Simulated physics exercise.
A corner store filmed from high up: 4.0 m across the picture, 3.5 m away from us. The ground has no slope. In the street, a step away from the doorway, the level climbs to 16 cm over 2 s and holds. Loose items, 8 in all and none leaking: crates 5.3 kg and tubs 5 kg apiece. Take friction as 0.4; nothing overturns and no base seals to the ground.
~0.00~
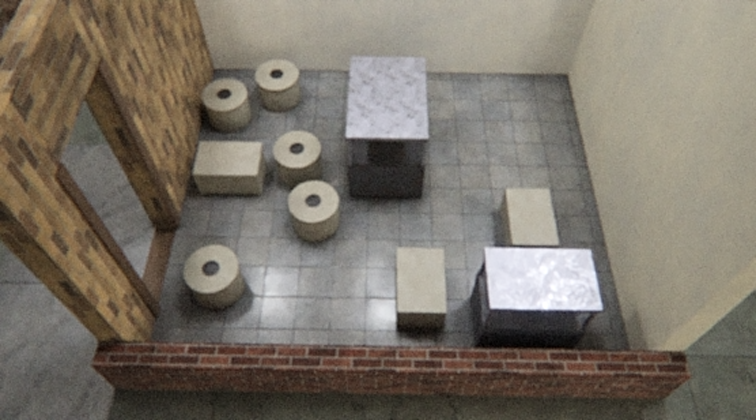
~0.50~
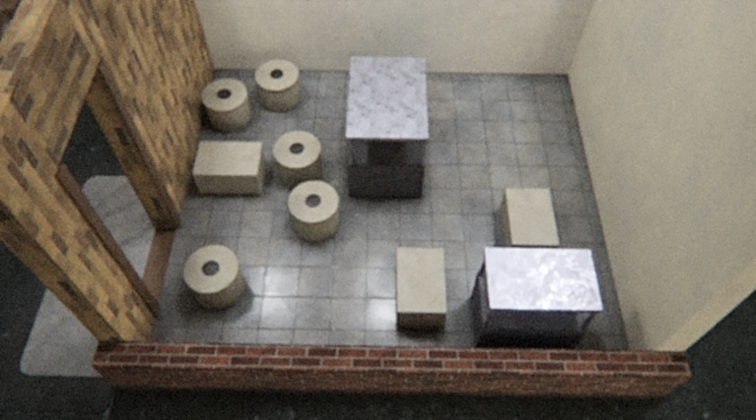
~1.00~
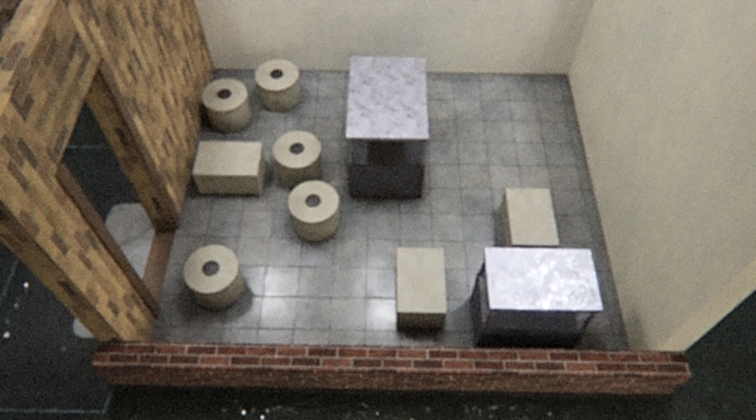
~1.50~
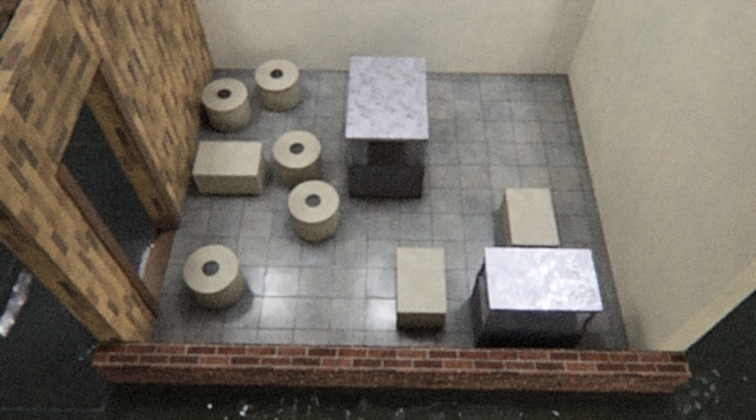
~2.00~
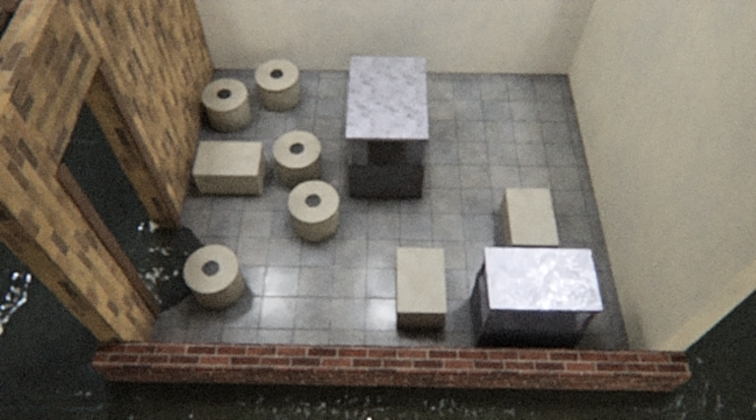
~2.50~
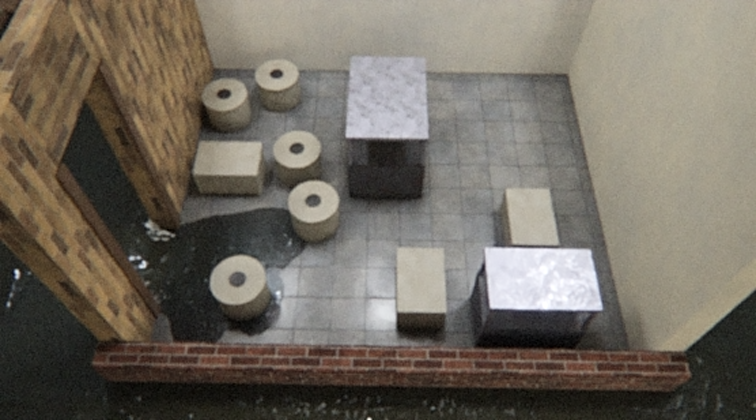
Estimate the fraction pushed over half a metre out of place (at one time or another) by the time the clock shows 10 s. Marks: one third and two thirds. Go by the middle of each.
That comes to from one to two thirds.
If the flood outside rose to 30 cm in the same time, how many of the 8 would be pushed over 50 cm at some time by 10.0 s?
In that case 8 of them.
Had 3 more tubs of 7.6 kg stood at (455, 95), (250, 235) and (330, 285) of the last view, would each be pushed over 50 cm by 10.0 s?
In turn: Less, over, more.
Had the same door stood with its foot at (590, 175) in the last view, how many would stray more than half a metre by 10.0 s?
In that case 4 of them.
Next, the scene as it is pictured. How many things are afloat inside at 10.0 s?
At that moment 5.
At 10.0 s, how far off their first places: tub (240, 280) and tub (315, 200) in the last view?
In that order: 200 cm, 200 cm.
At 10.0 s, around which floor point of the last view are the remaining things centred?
Near (374, 160).
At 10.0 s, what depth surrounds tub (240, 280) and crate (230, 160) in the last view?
About 8 and 2 cm.
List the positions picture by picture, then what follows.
The first frame shows a tub at (211, 268), on the bottom; a crate at (228, 158) rests on the ground; water covers 0.0 m2; 0 of 8 have shifted.
The second frame shows a tub at (211, 268), on the bottom; a crate at (228, 158), on the bottom; 0.0 m2 under water; 0 of 8 have shifted.
The third frame shows a tub at (211, 268) rests on the ground; a crate at (228, 158), on the bottom; 0.0 m2 under water; 0 of 8 have shifted.
The fourth frame shows a tub at (211, 268), on the bottom; a crate at (228, 158) rests on the ground; 0.0 m2 under water; 0 of 8 have shifted.
The fifth frame shows a tub at (211, 268) rests on the ground; a crate at (228, 158) rests on the ground; water covers 0.2 m2; 0 of 8 have shifted.
The sixth frame shows a tub at (238, 280) rests on the ground, 26 cm from its start; a crate at (228, 158) rests on the ground; 1.0 m2 under water; 1 of 8 have shifted.
After 3.5 s 1 of 8 are over 50 cm from their spots; 0 afloat.
After 4.5 s 2 of 8 are over 50 cm from their spots; 3 afloat.
After 7.0 s 4 of 8 are over 50 cm from their spots; 4 afloat.
After 10.0 s 4 of 8 are over 50 cm from their spots, and 4 have been at some point; 5 afloat.
